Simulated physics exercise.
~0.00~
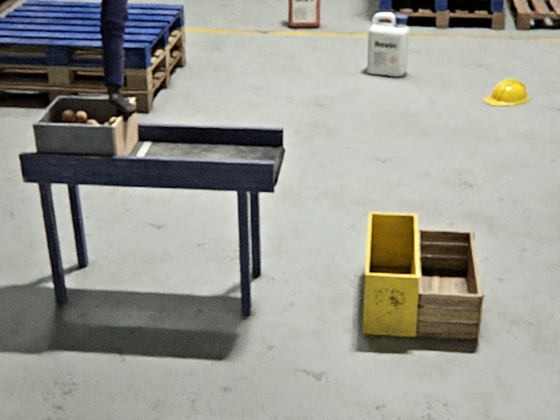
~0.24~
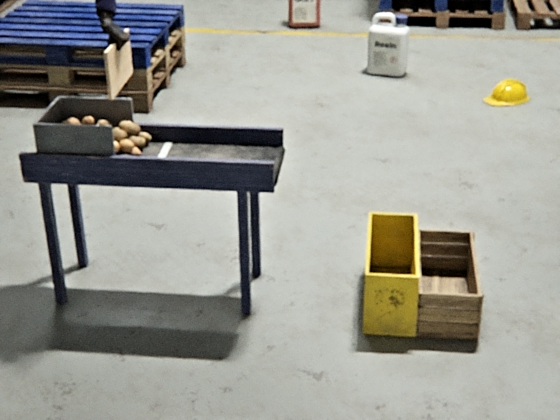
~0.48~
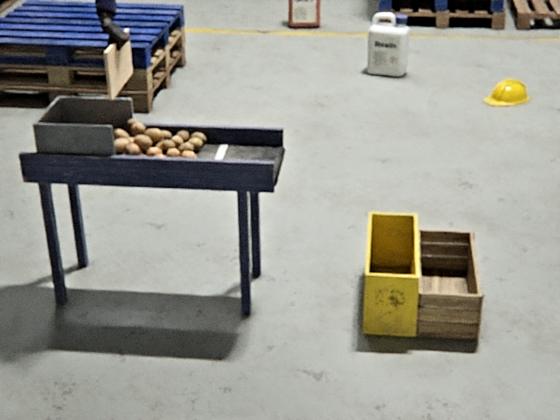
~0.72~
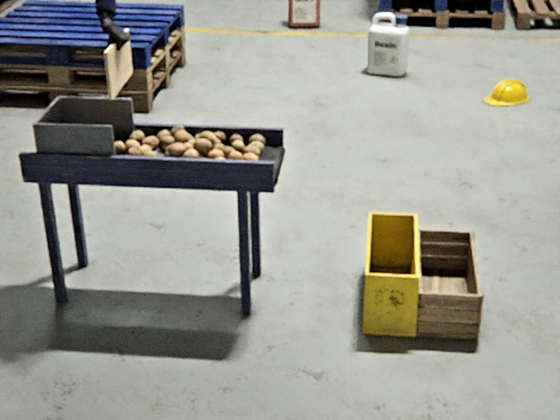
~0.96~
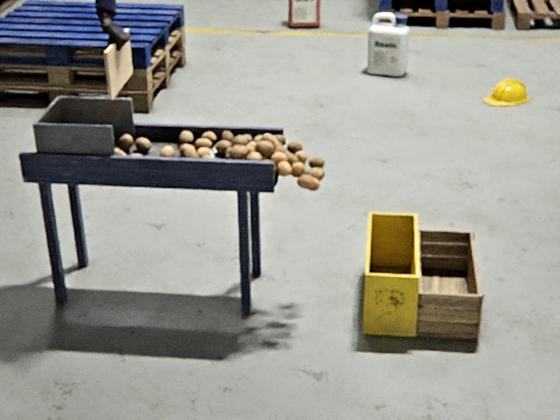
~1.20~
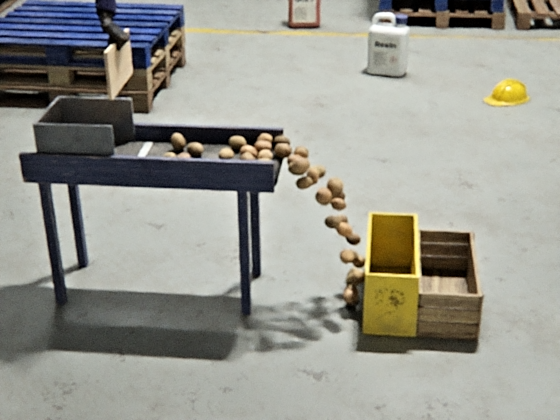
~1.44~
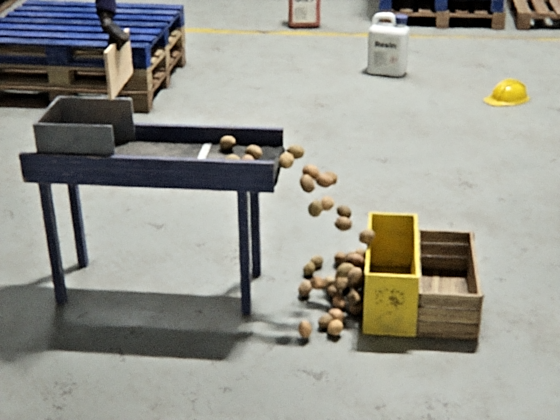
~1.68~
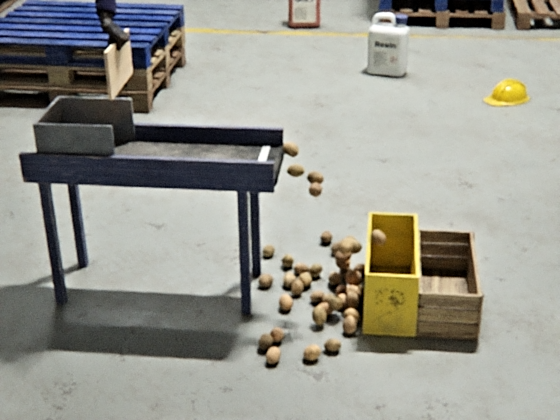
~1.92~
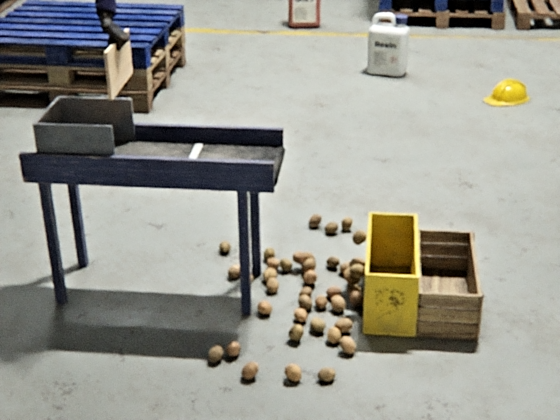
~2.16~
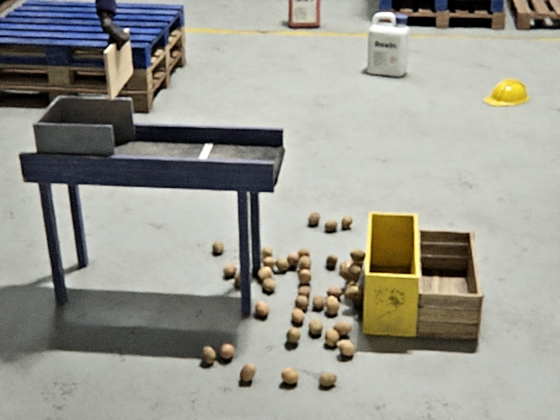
A gloved hand lifts a gate, and potatoes ride the belt rightward, mostly spilling onto the floor.
